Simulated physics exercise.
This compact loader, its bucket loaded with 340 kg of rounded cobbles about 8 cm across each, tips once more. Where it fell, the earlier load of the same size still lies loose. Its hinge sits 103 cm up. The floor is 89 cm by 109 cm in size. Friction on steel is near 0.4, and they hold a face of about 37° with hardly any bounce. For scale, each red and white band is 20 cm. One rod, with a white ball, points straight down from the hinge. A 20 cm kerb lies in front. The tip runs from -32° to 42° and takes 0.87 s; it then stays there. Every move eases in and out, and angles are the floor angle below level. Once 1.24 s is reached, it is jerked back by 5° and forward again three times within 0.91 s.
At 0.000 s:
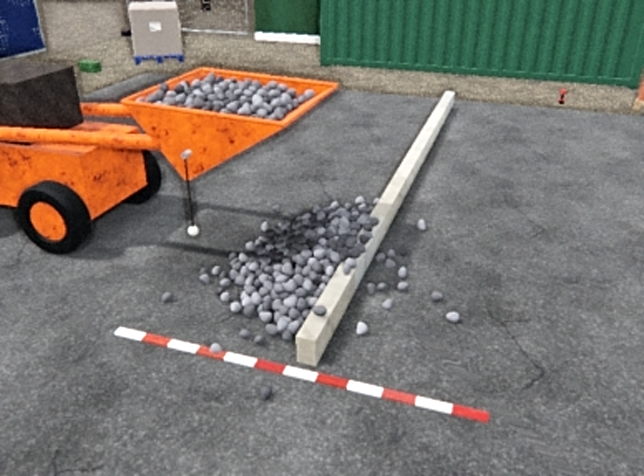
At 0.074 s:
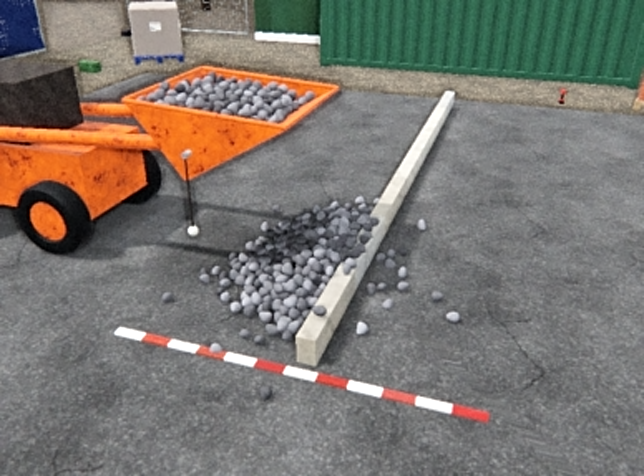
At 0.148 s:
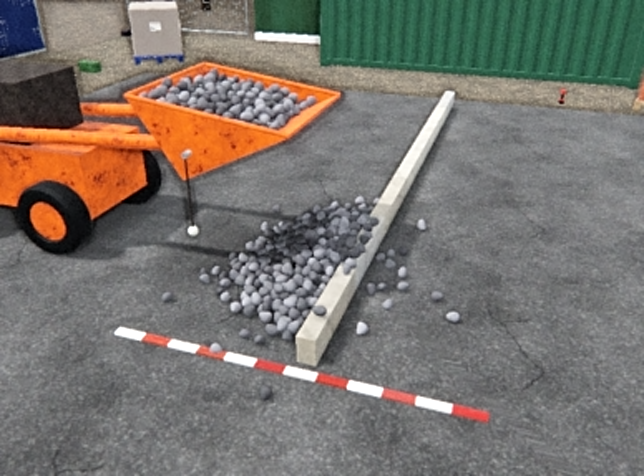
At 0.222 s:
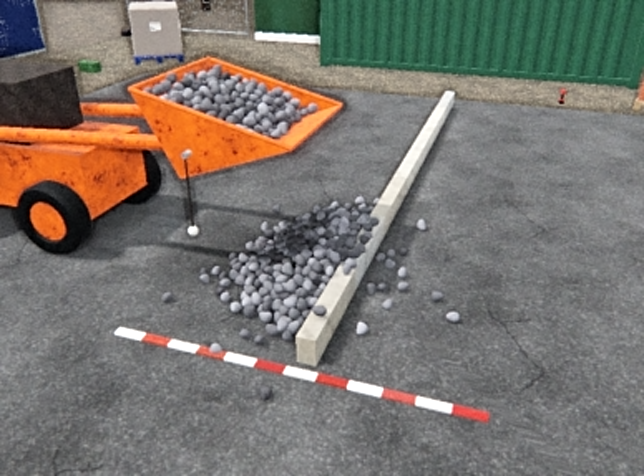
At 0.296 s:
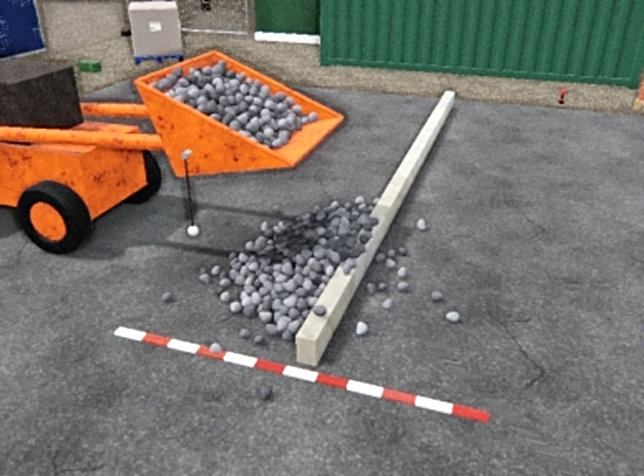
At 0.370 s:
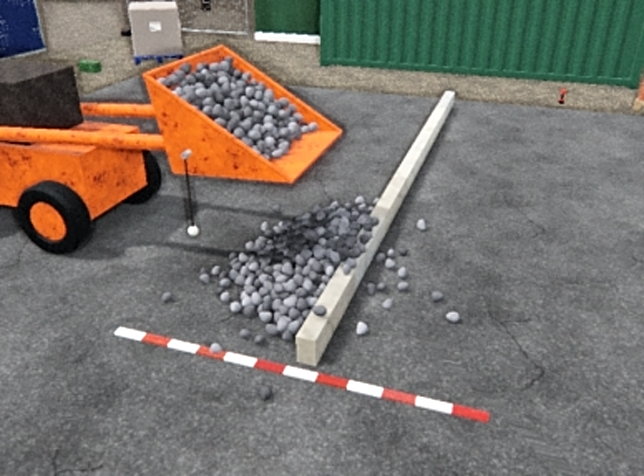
An orange loader's bucket full of grey stones tilts steadily forward above a loose stone pile.
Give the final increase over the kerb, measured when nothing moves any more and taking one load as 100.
Close to 14 parts in a hundred.
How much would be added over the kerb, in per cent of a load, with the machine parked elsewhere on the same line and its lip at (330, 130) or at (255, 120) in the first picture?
The first position would add some 65 per cent, the second some 0.
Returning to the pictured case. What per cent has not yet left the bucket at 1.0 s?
I'd say about 70 per cent.
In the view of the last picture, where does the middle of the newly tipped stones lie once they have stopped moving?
Near (314, 242).
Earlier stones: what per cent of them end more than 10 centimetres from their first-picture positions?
Roughly 10 per cent of them.
After 0.6 s the floor is at 30°; in per cent of one load, 100 in the bucket, 97 on this side of the kerb, 3 over the kerb; the foremost stones are at (411, 278).
After 1.0 s the floor is at 42°; in per cent of one load, 69 in the bucket, 128 on this side of the kerb, 3 over the kerb; the foremost stones are at (411, 278).
After 2.6 s the floor is at 42°; in per cent of one load, 0 in the bucket, 184 on this side of the kerb, 16 over the kerb; the foremost stones are at (508, 289).
After 5.1 s the floor is at 42°; in per cent of one load, 0 in the bucket, 184 on this side of the kerb, 16 over the kerb; the foremost stones are at (508, 289). Net gain over the kerb, 14.
